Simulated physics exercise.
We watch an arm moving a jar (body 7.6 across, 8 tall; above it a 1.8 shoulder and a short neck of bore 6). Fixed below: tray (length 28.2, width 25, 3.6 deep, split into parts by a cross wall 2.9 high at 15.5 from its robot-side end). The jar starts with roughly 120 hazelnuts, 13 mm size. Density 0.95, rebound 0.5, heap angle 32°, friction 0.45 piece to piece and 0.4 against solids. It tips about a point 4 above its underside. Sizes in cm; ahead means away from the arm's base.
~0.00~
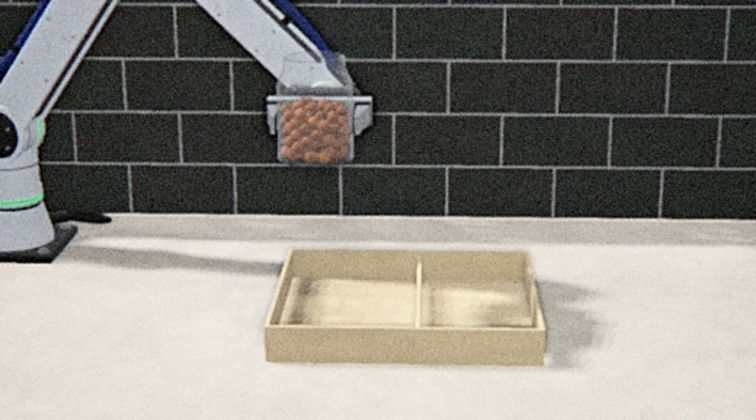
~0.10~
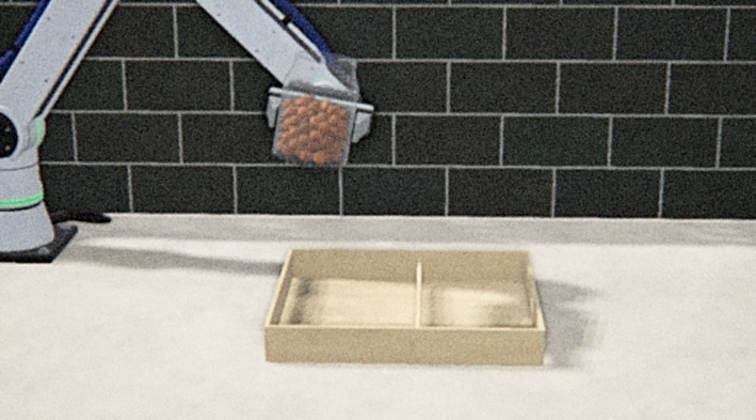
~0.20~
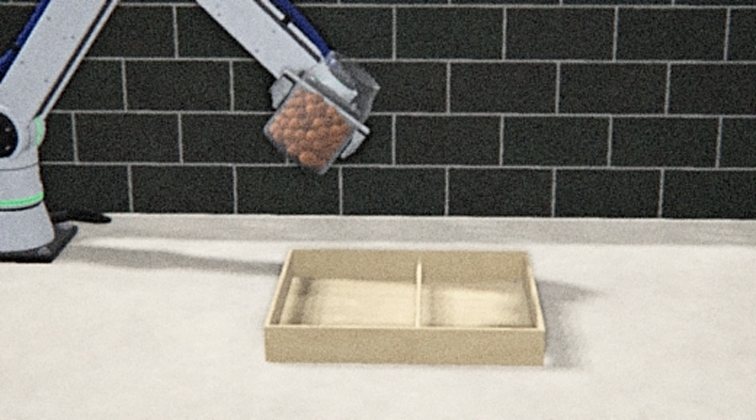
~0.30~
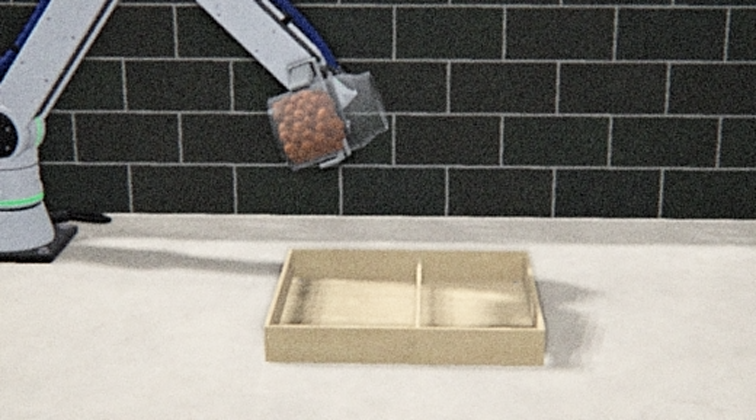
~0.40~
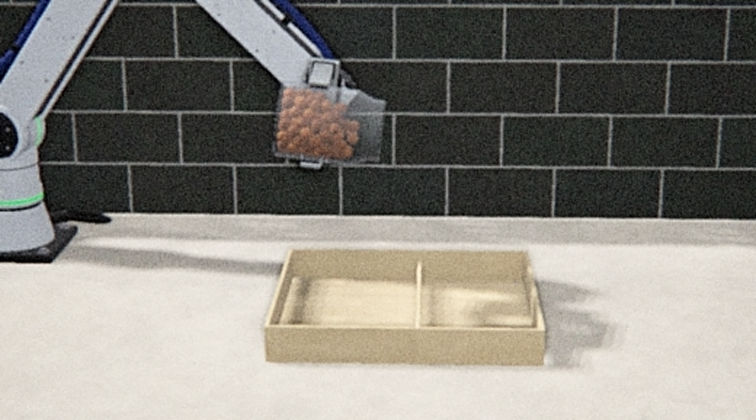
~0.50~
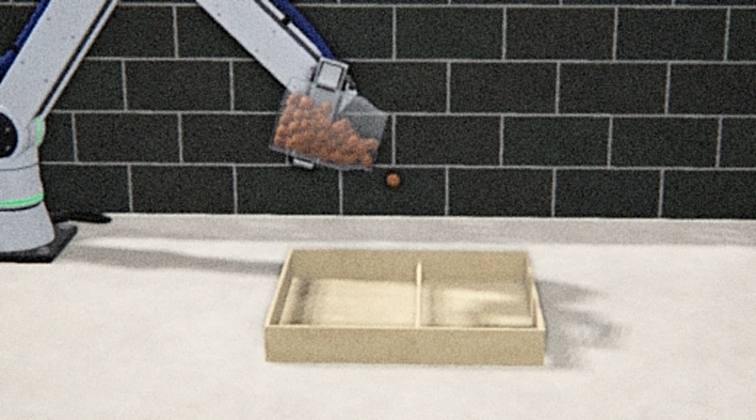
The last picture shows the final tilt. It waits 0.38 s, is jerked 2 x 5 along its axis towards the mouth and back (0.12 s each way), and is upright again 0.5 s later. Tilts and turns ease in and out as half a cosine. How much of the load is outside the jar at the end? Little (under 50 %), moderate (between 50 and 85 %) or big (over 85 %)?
Outside the jar the share is moderate, between 50 and 85 %.
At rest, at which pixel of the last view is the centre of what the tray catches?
At about (473, 310).
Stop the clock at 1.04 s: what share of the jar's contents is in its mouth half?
About 95 per cent.
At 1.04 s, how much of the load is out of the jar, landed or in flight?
Near 25 per cent so far.
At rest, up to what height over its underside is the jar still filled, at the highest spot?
Roughly 3.5 cm.
By 1.04 s, tipped 107°, highest piece 22 above the table; 87 in the jar, 10 in the robot-side part, 10 in the far-side part, 8 in flight or on a rim.
By 1.59 s, tipped 61°, highest piece 24 above the table; 62 in the far-side part, 30 in the jar, 22 in the robot-side part, 1 on the table or floor.
By 2.06 s, upright, highest piece 22 above the table; 62 in the far-side part, 30 in the jar, 22 in the robot-side part, 1 on the table or floor.
By 2.76 s, upright, highest piece 22 above the table; 62 in the far-side part, 30 in the jar, 22 in the robot-side part, 1 on the table or floor.
Final count, 62 in the far-side part, 30 in the jar, 22 in the robot-side part, 1 on the table or floor. That is 74 % outside the jar.
